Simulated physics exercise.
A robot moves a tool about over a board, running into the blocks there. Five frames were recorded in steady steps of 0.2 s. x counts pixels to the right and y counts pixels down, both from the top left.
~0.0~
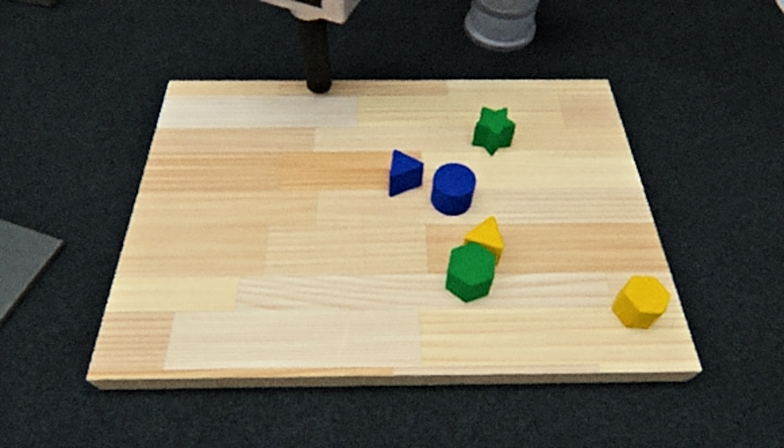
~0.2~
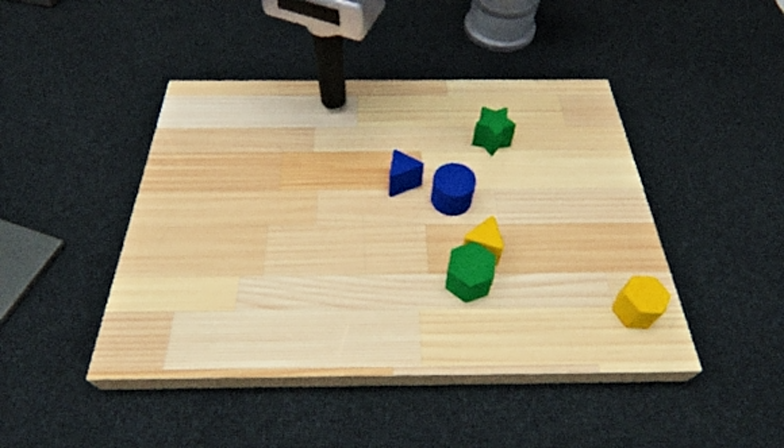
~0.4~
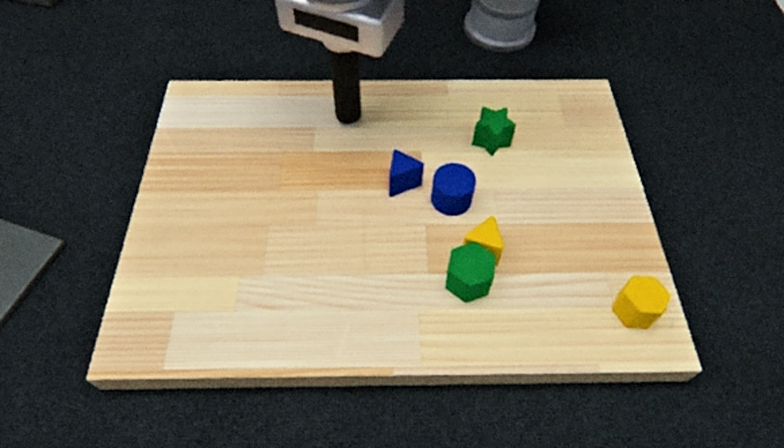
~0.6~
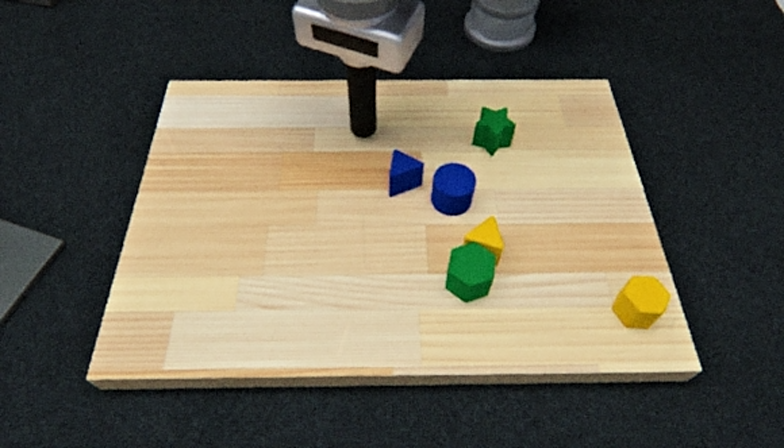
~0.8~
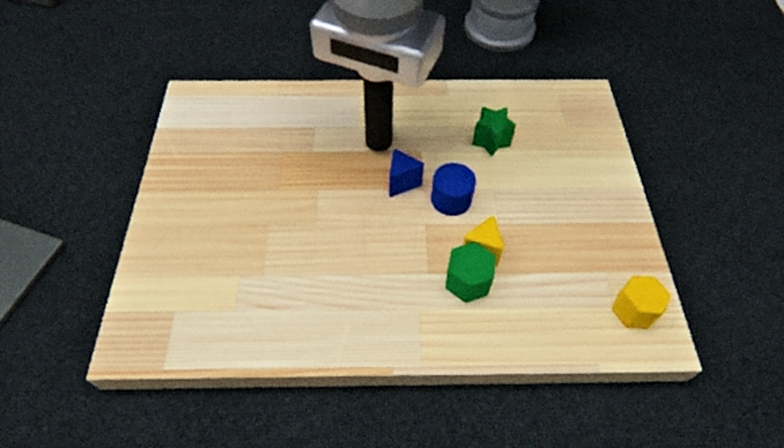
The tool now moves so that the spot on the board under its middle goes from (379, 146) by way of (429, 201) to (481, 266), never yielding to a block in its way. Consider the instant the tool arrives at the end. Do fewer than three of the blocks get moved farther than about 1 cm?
No, it doesn't check out.
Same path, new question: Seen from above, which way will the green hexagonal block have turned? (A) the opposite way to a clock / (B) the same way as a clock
Correct choice: B.
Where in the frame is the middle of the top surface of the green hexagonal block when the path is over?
It will end up at (474, 280).
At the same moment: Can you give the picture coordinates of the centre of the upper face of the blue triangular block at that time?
Near (423, 213).
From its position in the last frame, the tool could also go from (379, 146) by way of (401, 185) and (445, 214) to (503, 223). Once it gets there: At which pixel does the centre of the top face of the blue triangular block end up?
The middle of its upper face should be somewhere near (434, 213).
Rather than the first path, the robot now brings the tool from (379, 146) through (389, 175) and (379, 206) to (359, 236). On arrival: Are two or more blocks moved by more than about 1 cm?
That would be a no.
The first path, step by step. One third of the way, tool at (412, 177); blue triangular block at (416, 189), turned 25° clockwise.
Two thirds of the way, tool at (448, 217); blue triangular block at (423, 212); blue circle at (485, 192).
At the end, tool at (482, 262); blue triangular block at (423, 213), turned 130° clockwise; blue circle at (487, 192); green hexagonal block at (474, 280), turned 30° clockwise; yellow triangular block at (515, 249), turned 50° anticlockwise.
